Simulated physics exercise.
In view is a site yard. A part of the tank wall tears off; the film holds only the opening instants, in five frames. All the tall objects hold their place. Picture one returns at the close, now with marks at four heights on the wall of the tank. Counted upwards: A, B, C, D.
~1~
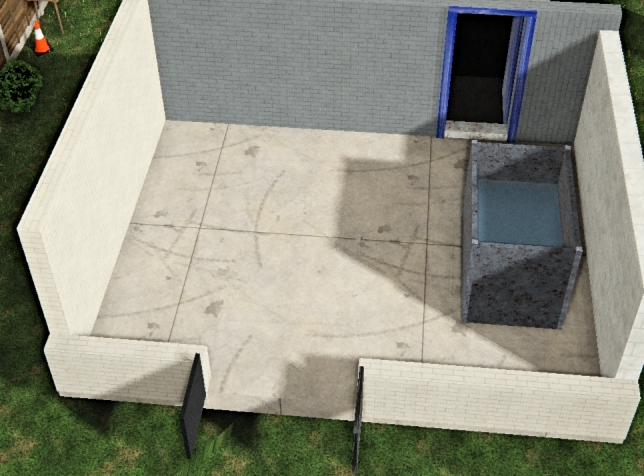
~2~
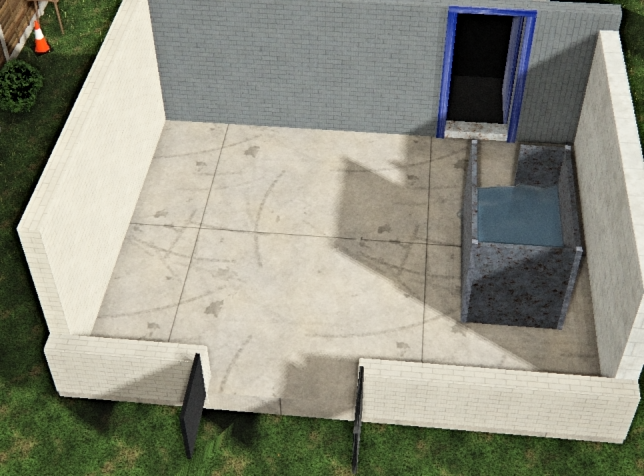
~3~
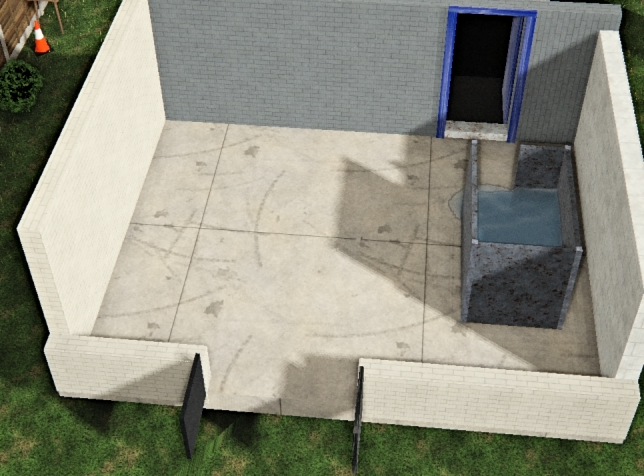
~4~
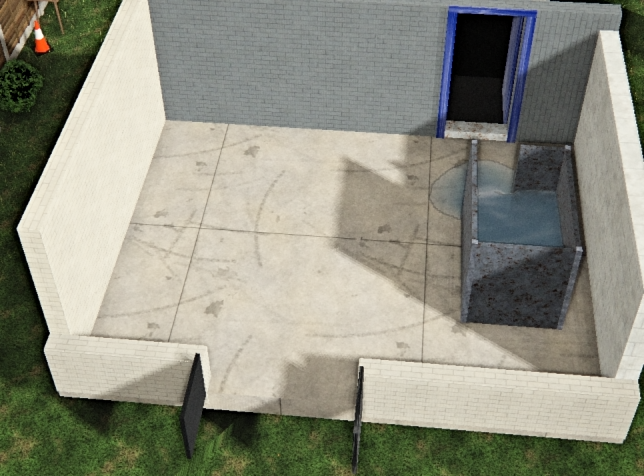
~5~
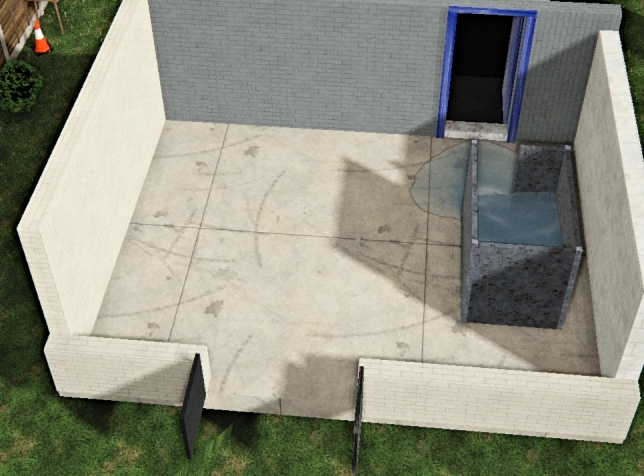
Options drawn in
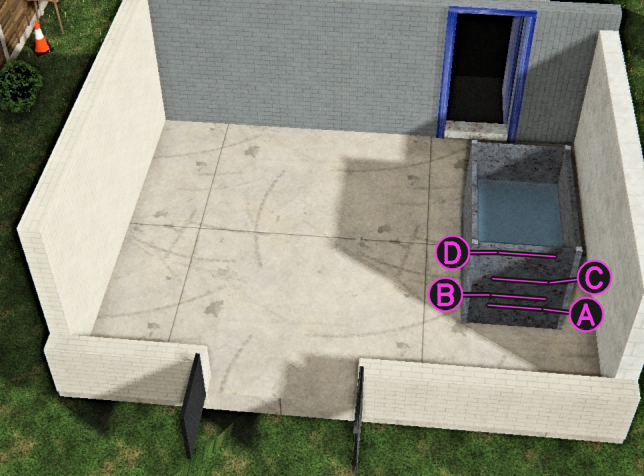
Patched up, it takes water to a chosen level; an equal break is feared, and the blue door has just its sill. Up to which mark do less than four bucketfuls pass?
It is A.
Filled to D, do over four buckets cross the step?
Yes, that goes wrong.
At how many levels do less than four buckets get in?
One of the four.
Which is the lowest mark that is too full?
That would be B.
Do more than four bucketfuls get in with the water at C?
Yes.
On the marked copy, A at (515, 307); B at (517, 297); C at (520, 280); D at (526, 254); from the bottom up A, B, C, D.
With A, a splash gets over, under a bucket.
With B, about 7 bucketfuls get in.
With C, dozens of bucketfuls pour in.
With D, dozens of bucketfuls pour in.
